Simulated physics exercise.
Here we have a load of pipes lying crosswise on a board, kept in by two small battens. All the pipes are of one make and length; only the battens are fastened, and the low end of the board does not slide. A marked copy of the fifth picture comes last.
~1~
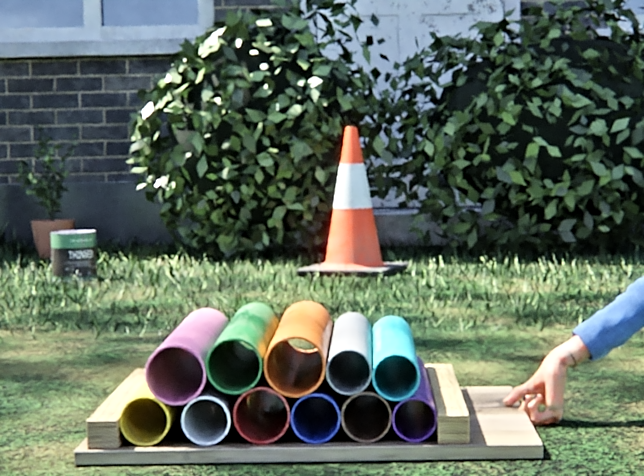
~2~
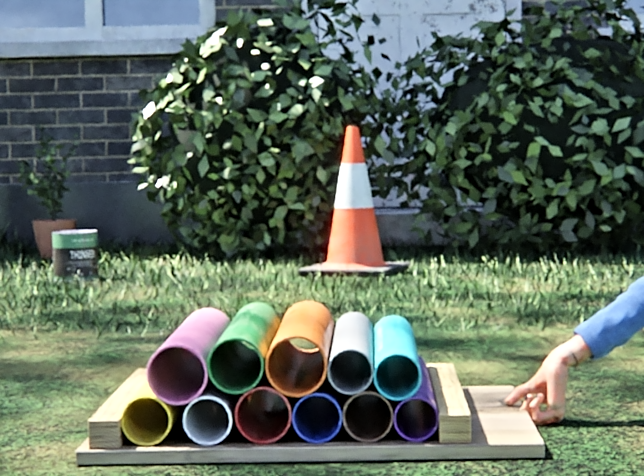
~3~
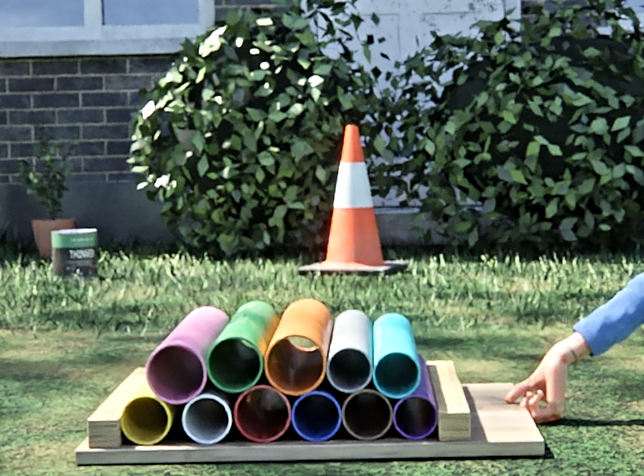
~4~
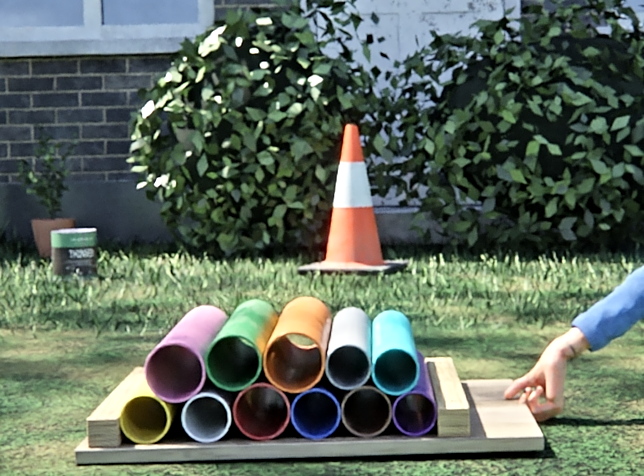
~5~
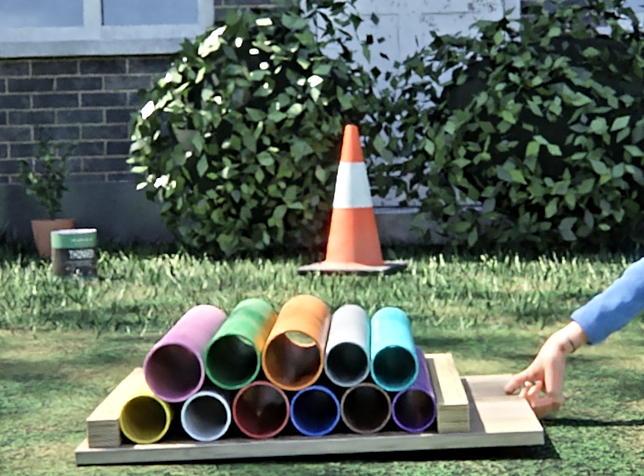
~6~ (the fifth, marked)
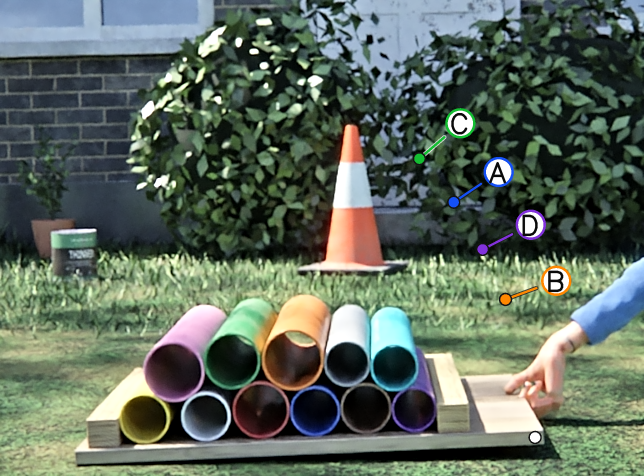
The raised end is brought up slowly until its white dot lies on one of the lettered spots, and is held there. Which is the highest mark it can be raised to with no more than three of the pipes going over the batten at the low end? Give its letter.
No higher than D.
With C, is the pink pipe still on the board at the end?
No.
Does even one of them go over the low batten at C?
Yes, at C.
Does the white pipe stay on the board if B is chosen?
Yes, with B.
On the marked copy, A at (454, 202); B at (506, 300); C at (419, 159); D at (483, 250); the white dot at (535, 438).
Taking D. A third of the way, board at 16°.
Two thirds of the way, board at 26°.
When it is over, board at 26°, three over the low batten (orange, pink, green).
As for the rest, A four over the low batten (orange, pink, green, grey); B two over the low batten (pink, green); C five over the low batten.
